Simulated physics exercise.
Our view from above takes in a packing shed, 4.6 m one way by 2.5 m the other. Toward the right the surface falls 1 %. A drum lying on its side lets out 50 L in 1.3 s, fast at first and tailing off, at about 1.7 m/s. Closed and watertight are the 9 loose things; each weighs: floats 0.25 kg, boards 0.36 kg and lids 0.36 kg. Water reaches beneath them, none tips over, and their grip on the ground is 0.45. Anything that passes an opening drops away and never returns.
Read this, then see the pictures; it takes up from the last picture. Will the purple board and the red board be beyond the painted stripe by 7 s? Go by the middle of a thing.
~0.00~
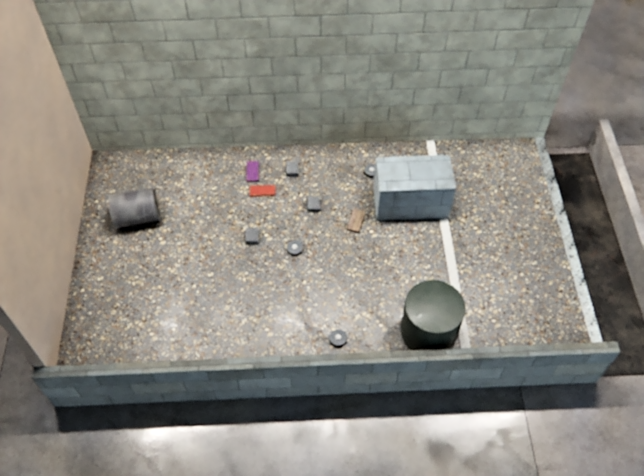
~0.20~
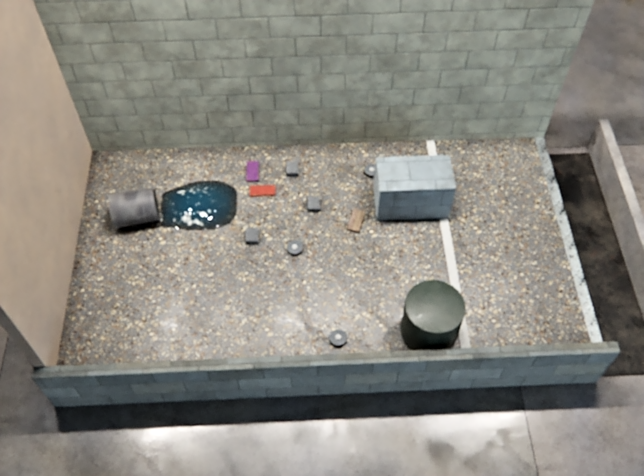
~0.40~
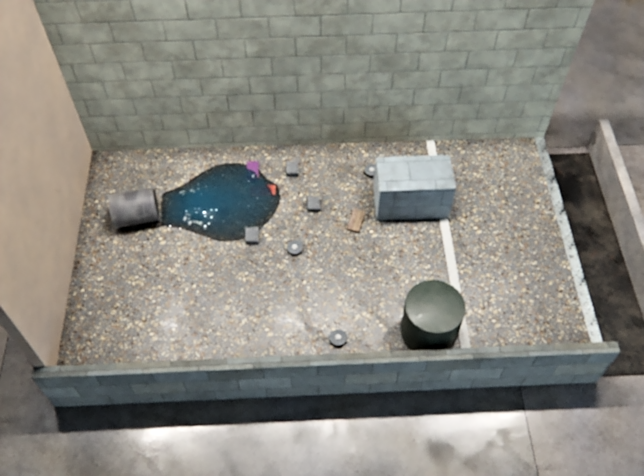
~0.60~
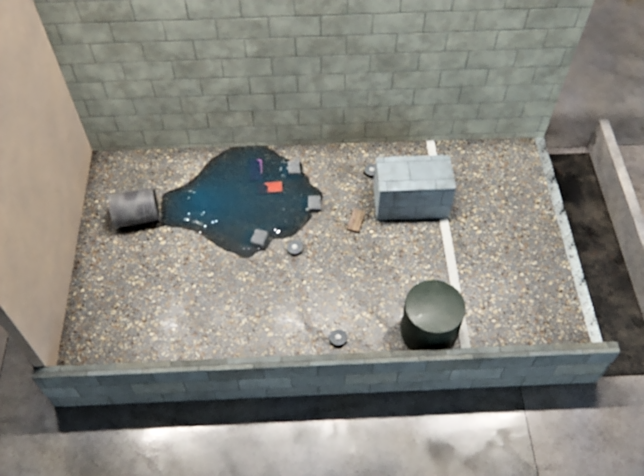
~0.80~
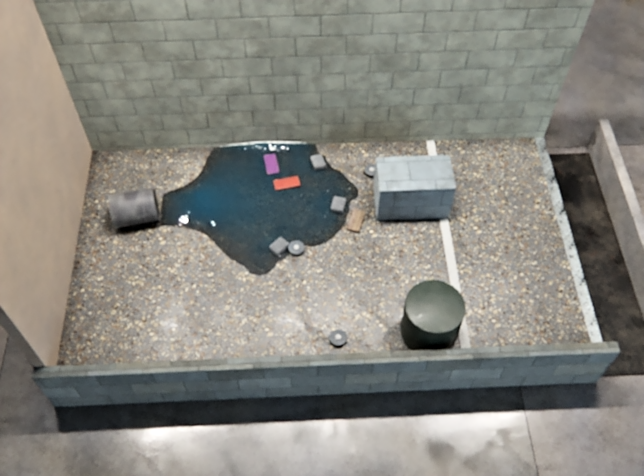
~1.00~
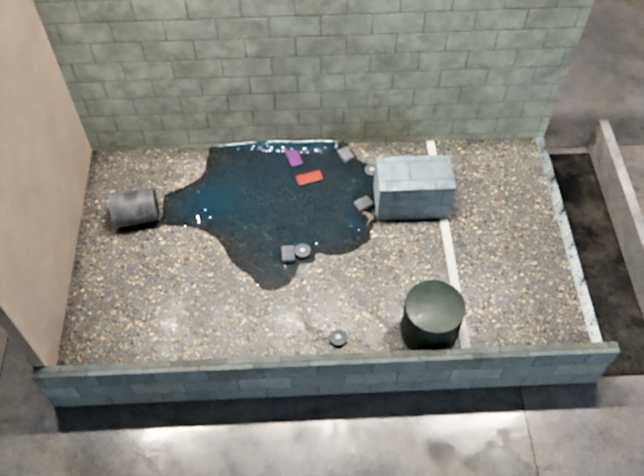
My guess is the purple board goes over and the red board goes over.
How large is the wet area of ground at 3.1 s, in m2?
Flooded: Near 3.5 m2.
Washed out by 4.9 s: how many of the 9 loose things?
I make it 4.
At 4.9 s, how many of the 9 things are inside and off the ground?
Then: 0.
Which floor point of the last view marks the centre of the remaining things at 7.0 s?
Around (386, 283).
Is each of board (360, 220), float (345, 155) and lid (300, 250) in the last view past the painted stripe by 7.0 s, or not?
Taking them as listed, the first one succeeded, the second succeeded and the third failed.
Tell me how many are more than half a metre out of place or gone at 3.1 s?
I count 7 of them.
After 1.4 s the purple board is near (345, 152), 1.0 m from its start, afloat; the red board is near (362, 166), 1.0 m from its start, afloat; 0 of 9 are over the mark; 5 afloat.
After 3.1 s the purple board has gone out; the red board has gone out; 5 of 9 are over the mark; 1 afloat.
After 4.9 s the purple board has gone out; the red board has gone out; 5 of 9 are over the mark; 0 afloat.
After 7.0 s the purple board has gone out; the red board has gone out; 5 of 9 are over the mark; 0 afloat.
